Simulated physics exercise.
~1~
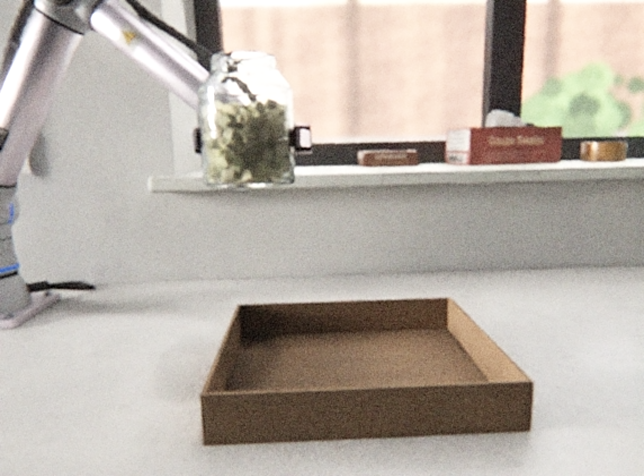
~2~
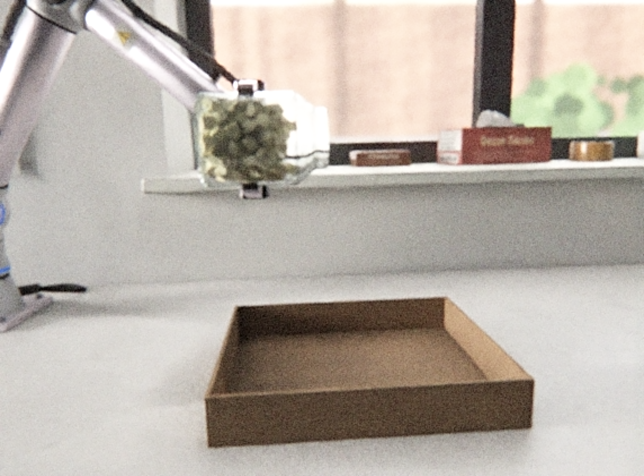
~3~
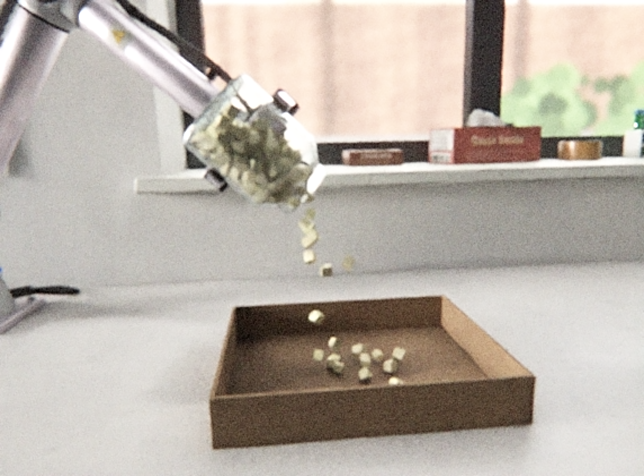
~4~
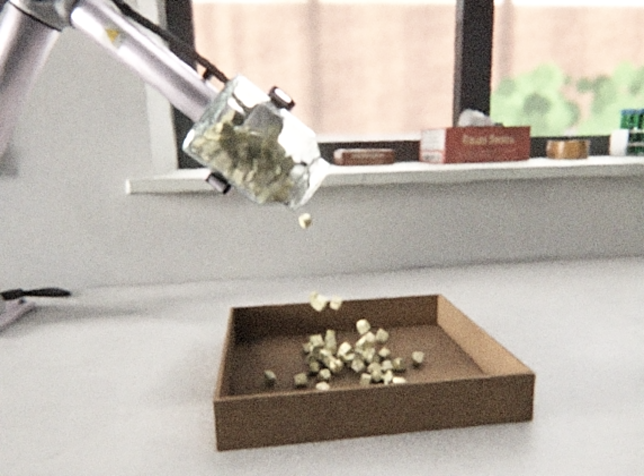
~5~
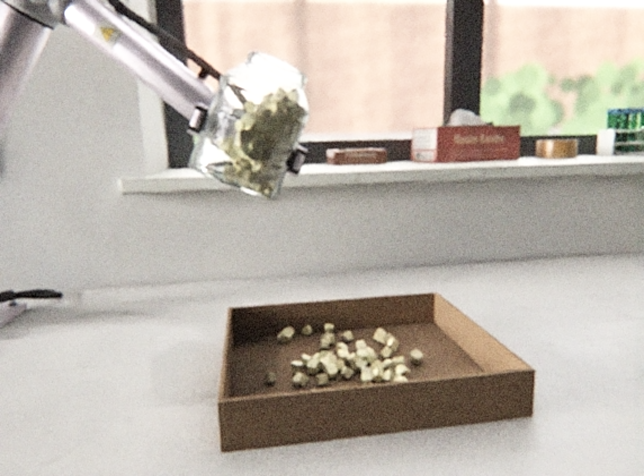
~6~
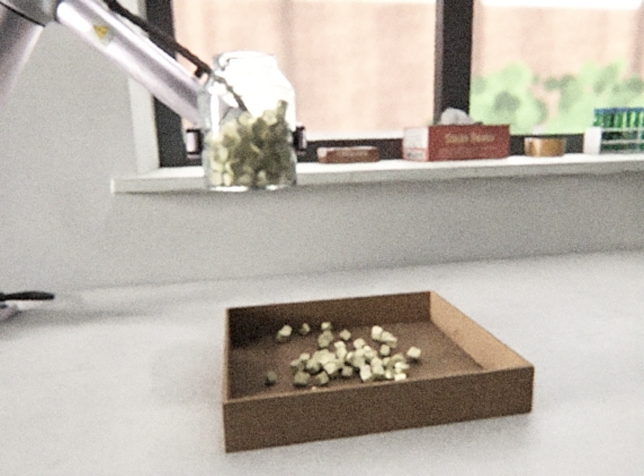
Robot arm tipping a glass jar of pale green cubes over a brown tray, spilling some, then turning it upright still mostly full.
